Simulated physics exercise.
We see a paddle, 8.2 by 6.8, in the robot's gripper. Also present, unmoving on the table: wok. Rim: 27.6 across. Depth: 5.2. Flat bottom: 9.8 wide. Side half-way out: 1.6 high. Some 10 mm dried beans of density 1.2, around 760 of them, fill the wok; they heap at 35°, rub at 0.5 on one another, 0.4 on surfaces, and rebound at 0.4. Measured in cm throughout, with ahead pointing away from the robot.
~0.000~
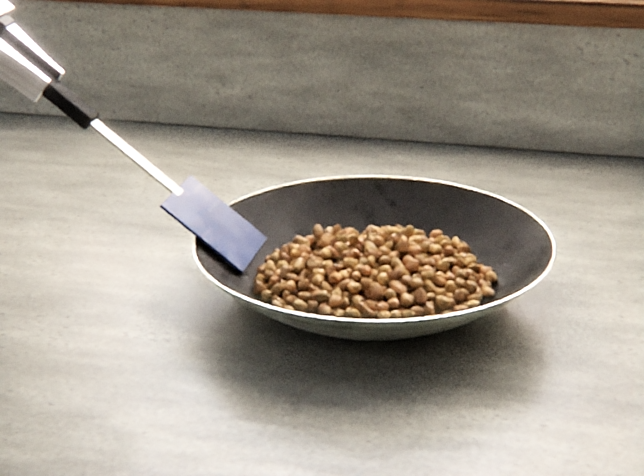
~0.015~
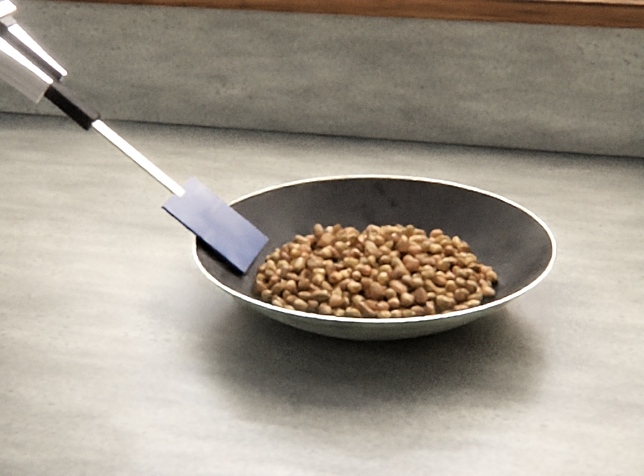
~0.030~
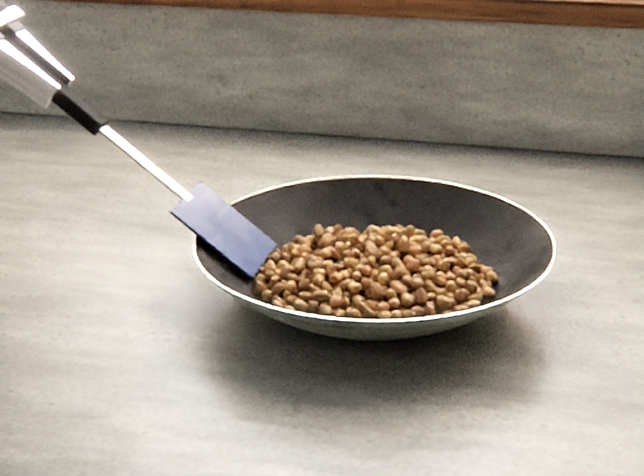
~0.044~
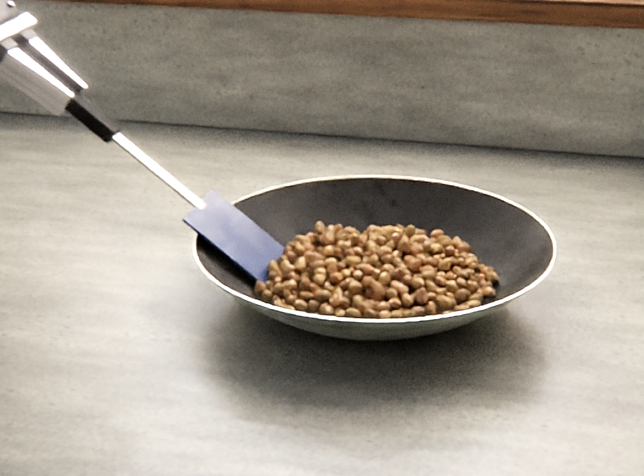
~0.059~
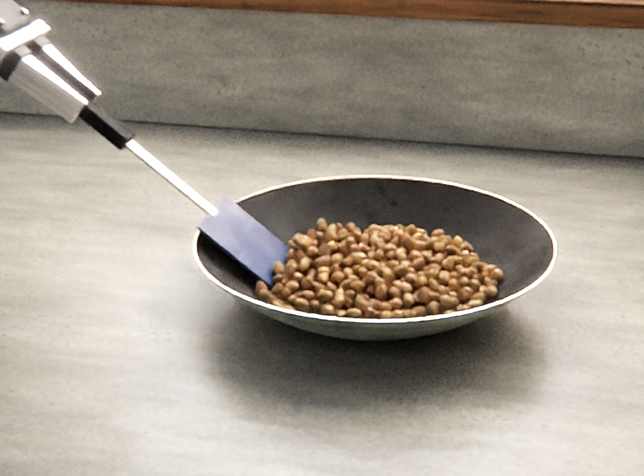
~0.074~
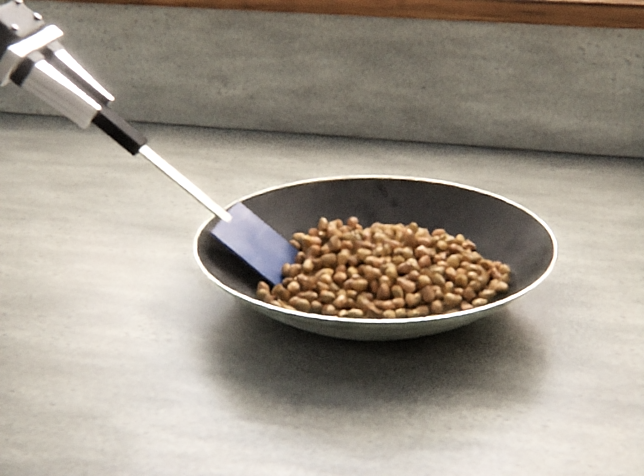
In the video, a robot gripper holding a blue paddle lowers it slightly rightward into a dark wok of small brown beans on a gray table, gently pushing the nearest beans to the right while the wok stays still.
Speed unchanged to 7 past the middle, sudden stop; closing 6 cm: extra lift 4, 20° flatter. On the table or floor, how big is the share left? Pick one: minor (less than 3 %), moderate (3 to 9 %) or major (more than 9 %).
Moderate.
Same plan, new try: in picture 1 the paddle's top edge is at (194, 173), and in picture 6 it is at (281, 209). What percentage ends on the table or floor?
Some 25 per cent.
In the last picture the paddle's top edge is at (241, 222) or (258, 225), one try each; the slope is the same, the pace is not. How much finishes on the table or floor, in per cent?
I'd estimate some 20 and 20 in a hundred.
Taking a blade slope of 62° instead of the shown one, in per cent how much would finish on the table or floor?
Roughly 5 per cent.
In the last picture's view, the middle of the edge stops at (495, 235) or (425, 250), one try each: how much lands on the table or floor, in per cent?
Around 20 per cent for the first try and 0 per cent for the second.
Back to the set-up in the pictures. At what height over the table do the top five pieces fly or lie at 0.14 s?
Roughly 5 cm.
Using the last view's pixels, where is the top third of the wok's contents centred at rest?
Look near (493, 263).
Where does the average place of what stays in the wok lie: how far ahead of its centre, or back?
It rests close to 4.5 centimetres ahead of centre.
After 0.14 s, sloping 38°, highest piece 5 above the table; 762 in the wok.
After 0.20 s, sloping 30°, highest piece 6 above the table; 762 in the wok.
After 0.43 s, sloping 18°, highest piece 7 above the table; 724 in the wok, 33 on the table or floor, 5 on the blade or in flight.
After 1.48 s, sloping 18°, highest piece 6 above the table; 719 in the wok, 43 on the table or floor.
In the end, 719 in the wok, 43 on the table or floor. That is 6 % on the table or floor.
